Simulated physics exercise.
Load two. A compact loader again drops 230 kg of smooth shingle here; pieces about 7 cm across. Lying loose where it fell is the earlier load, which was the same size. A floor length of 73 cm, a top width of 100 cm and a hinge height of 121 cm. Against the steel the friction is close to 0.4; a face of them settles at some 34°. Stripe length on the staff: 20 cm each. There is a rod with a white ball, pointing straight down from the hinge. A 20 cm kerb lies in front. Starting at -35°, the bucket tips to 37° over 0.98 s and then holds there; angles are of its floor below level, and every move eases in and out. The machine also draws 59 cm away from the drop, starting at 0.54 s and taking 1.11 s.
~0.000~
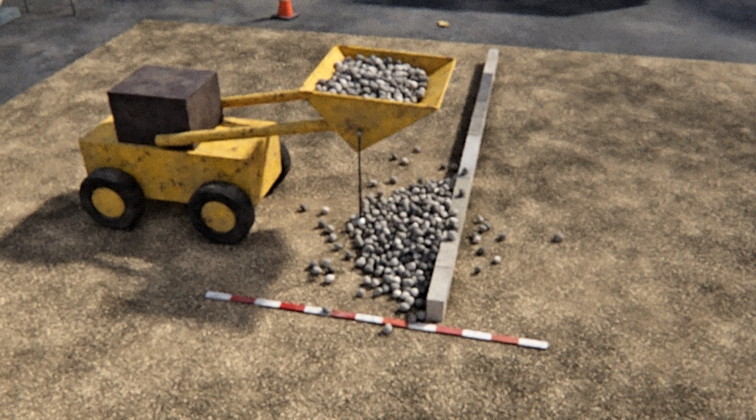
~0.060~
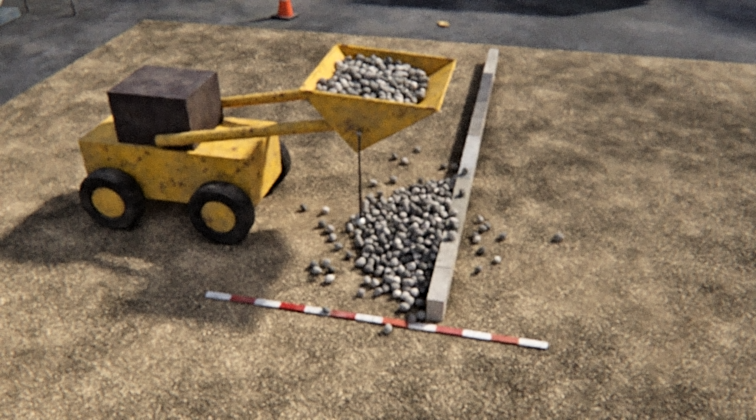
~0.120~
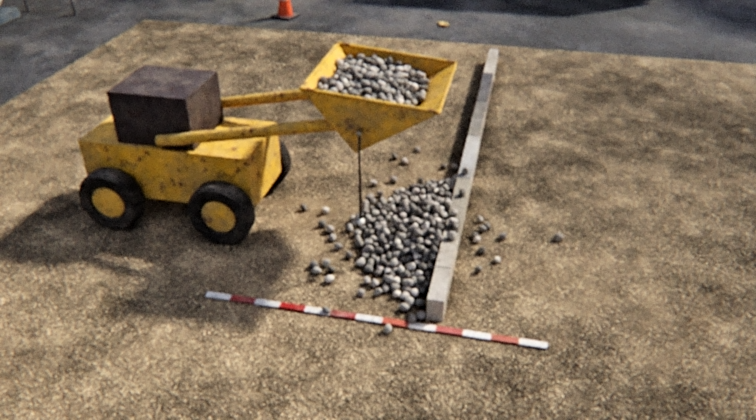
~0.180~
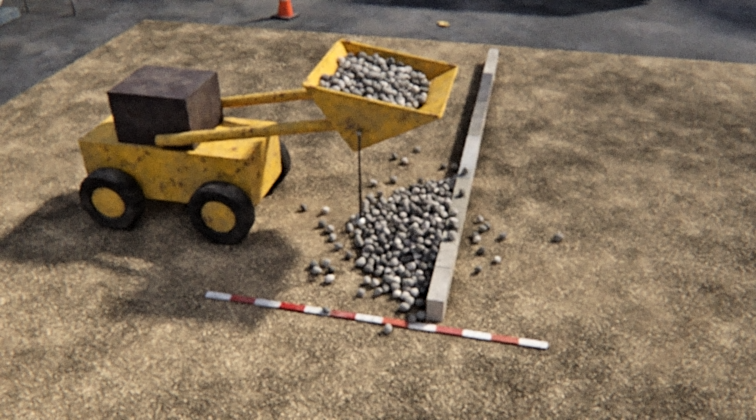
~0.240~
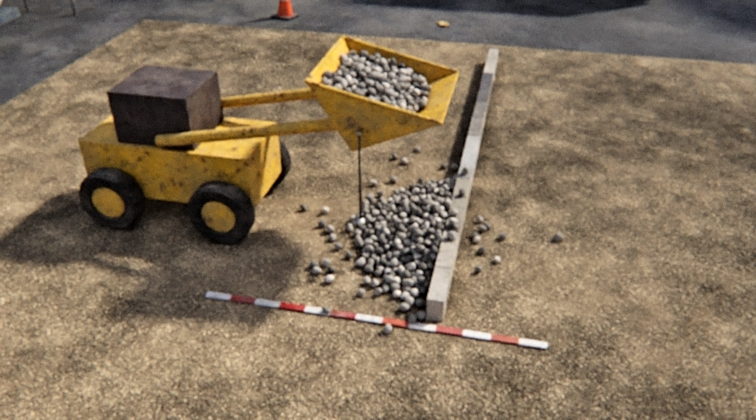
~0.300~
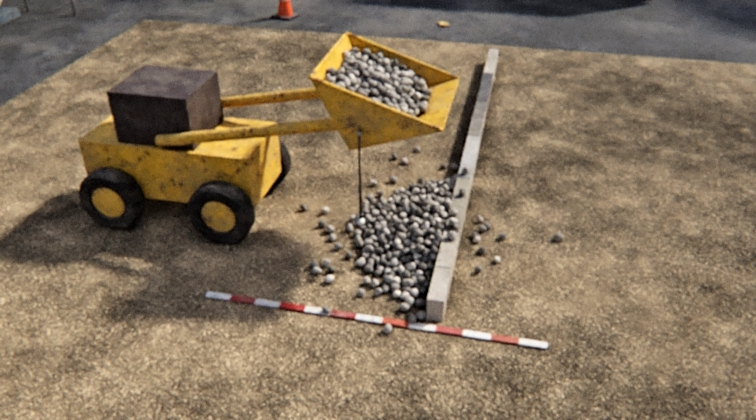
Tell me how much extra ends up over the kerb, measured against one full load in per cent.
The extra comes to about 13 percent of a load.
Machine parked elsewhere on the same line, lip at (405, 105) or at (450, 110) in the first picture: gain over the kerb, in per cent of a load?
0 % and 25 %.
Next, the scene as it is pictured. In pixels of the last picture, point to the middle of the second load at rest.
Their centre rests close to (416, 220).
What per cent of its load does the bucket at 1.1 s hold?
It keeps some 35 percent of its load.
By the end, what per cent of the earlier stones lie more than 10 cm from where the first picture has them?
Close to 20 per cent.
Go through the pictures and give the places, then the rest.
Lip at (438, 109), floor tilted -35°, highest stones at (371, 70). The earlier load is highest near (439, 215), 24 cm above ground level, 98 % on this side of the kerb, 2 % over the kerb, in the first frame.
Lip at (438, 110), floor tilted -34°, highest stones at (368, 70); the stones move at 0.1 m/s on average, in the second frame.
Lip at (439, 113), floor tilted -32°, highest stones at (365, 70); the stones move at 0.2 m/s on average, in the third frame.
The bucket is at -29°, its lip at (441, 117); the top of the load is at (358, 67); the stones move at 0.2 m/s on average, in the fourth frame.
Lip at (442, 123), floor tilted -24°, highest stones at (354, 65); the stones move at 0.3 m/s on average, in the fifth frame.
Lip at (442, 130), floor tilted -19°, highest stones at (353, 59); the stones move at 0.3 m/s on average, in the sixth frame.
After 0.7 s the floor is at 26°; in per cent of one load, 99 in the bucket, 99 on this side of the kerb, 2 over the kerb; the foremost stones are at (496, 243).
After 1.1 s the floor is at 37°; in per cent of one load, 33 in the bucket, 165 on this side of the kerb, 2 over the kerb; the foremost stones are at (496, 243).
After 2.1 s the floor is at 37°; in per cent of one load, 0 in the bucket, 185 on this side of the kerb, 15 over the kerb; the foremost stones are at (573, 242).
After 4.5 s the floor is at 37°; in per cent of one load, 0 in the bucket, 185 on this side of the kerb, 15 over the kerb; the foremost stones are at (581, 242). Net gain over the kerb, 13.
